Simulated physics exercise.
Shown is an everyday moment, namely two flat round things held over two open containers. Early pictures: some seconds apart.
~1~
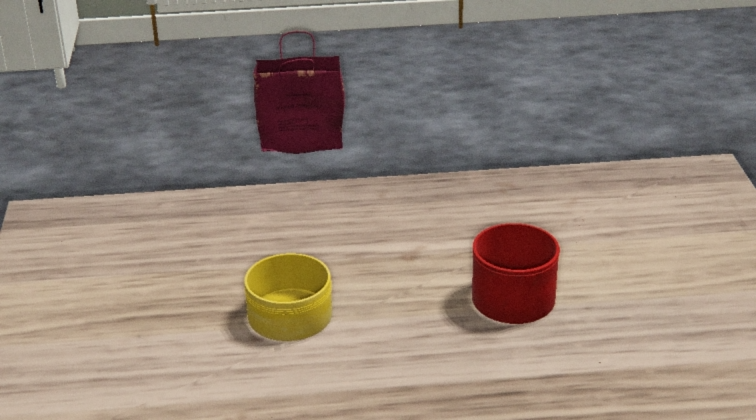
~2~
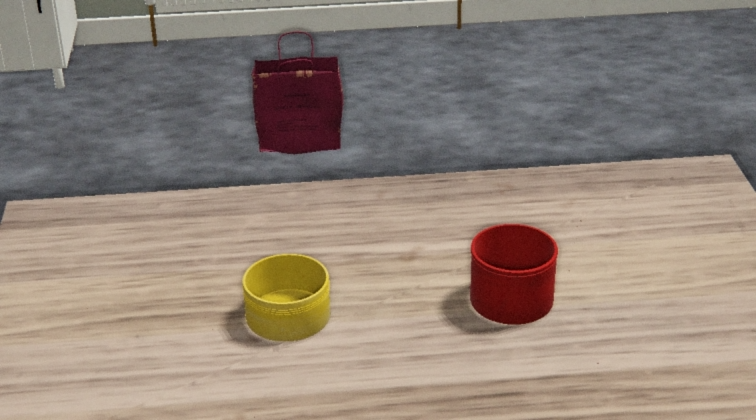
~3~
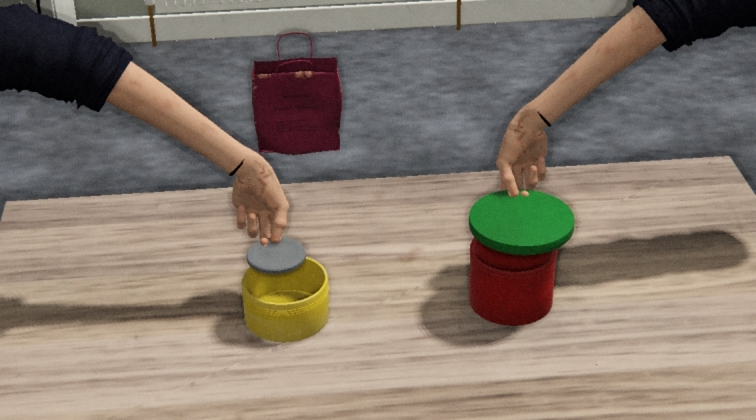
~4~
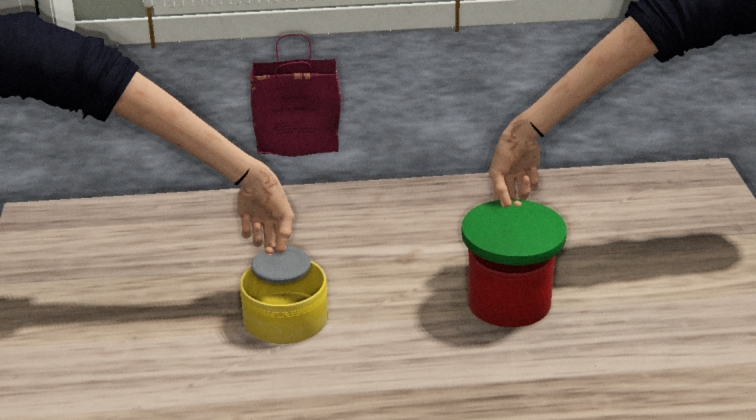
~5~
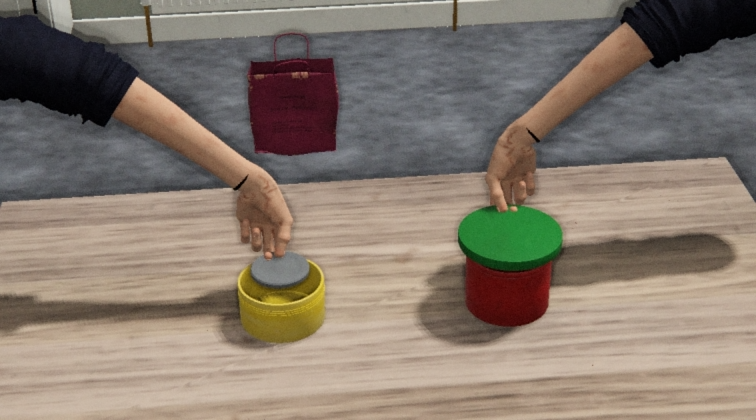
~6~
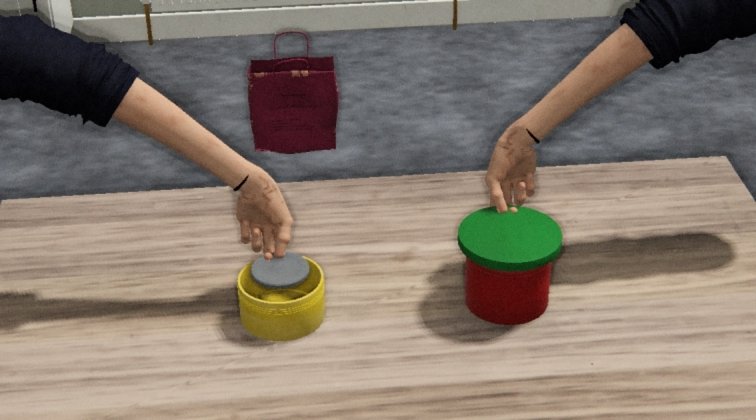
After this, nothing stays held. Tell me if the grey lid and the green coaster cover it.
Let go and you'll find the grey lid goes down into it and the green coaster spans the mouth.
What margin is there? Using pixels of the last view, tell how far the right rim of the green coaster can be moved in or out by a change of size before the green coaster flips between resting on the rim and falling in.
Shift: 12 px, leftward.
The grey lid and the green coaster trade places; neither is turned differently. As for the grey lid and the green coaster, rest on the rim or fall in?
The grey lid slides in, and the green coaster is held up.
Then, 0.14 s later than the last frame, grey lid shifted a little near (282, 295); green coaster moving near (509, 244).
Then, 0.22 s later than the last frame, grey lid fallen near (282, 307); green coaster sitting on the rim near (509, 243).
When it is over, the grey lid drops inside, near (283, 310); the green coaster covers the opening, near (509, 243).
